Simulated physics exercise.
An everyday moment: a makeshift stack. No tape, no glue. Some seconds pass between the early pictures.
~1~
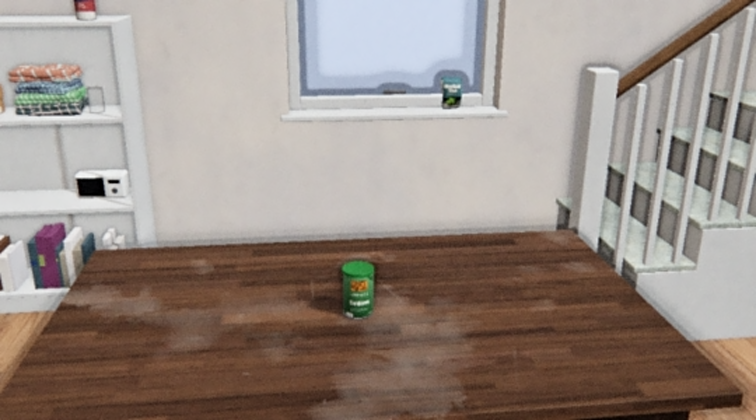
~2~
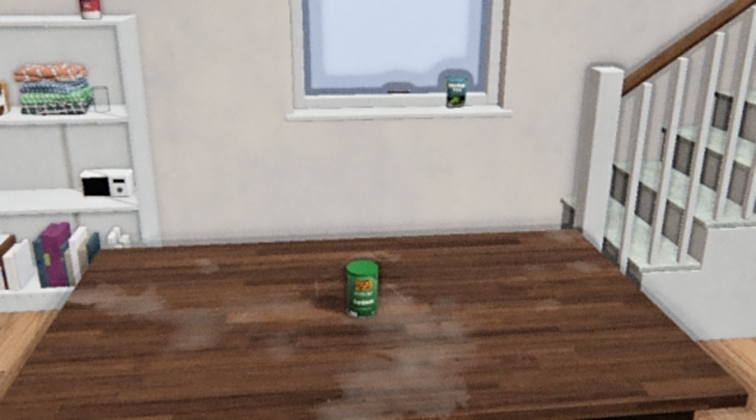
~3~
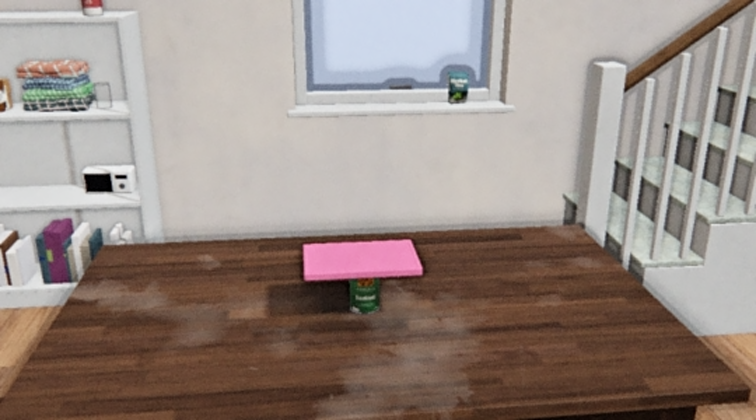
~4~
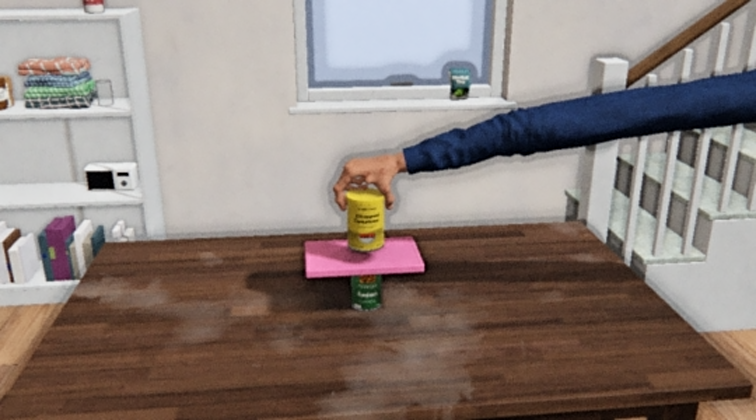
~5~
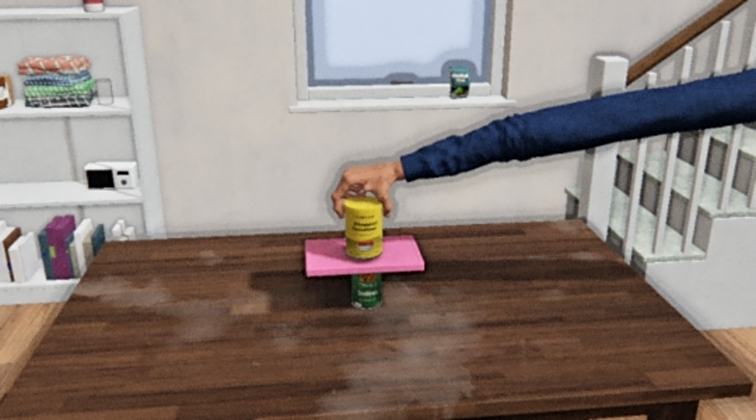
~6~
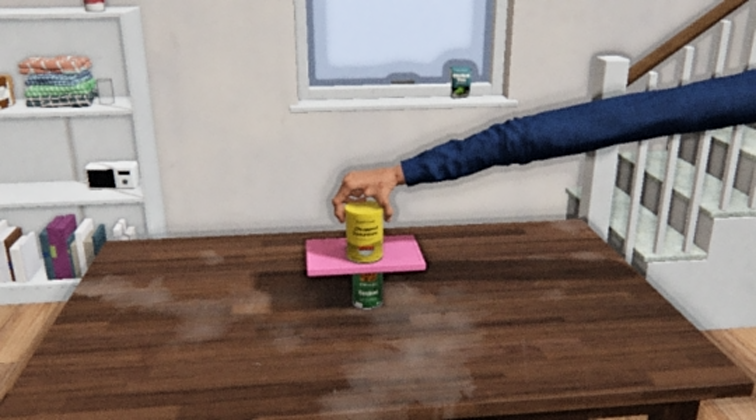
A hand in a blue sleeve lowering a yellow tin onto a pink board lying across a green tin on a wooden table.
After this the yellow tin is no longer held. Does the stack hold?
Outcome: The stack stays up.
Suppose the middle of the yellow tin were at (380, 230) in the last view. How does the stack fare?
Then it keeps its balance.
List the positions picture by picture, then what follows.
In the first picture, the last thing is not in view yet; green tin (358, 291).
In the second picture, the last thing is not in view yet; green tin (362, 290).
In the third picture, the last thing is not in view yet; green tin (365, 286).
In the fourth picture, still above its spot; yellow tin (366, 220); green tin (366, 282).
In the fifth picture, still above its spot; yellow tin (363, 228); green tin (367, 281).
In the sixth picture, set down, still held; yellow tin (364, 232); green tin (368, 281).
Then, 0.20 s on from there, no change.
Then, 0.40 s on from there, yellow tin resting near (364, 232).
In the end, all 3 unmoved. At the end, from the last picture's camera, yellow tin near (364, 232). The stack keeps its balance.
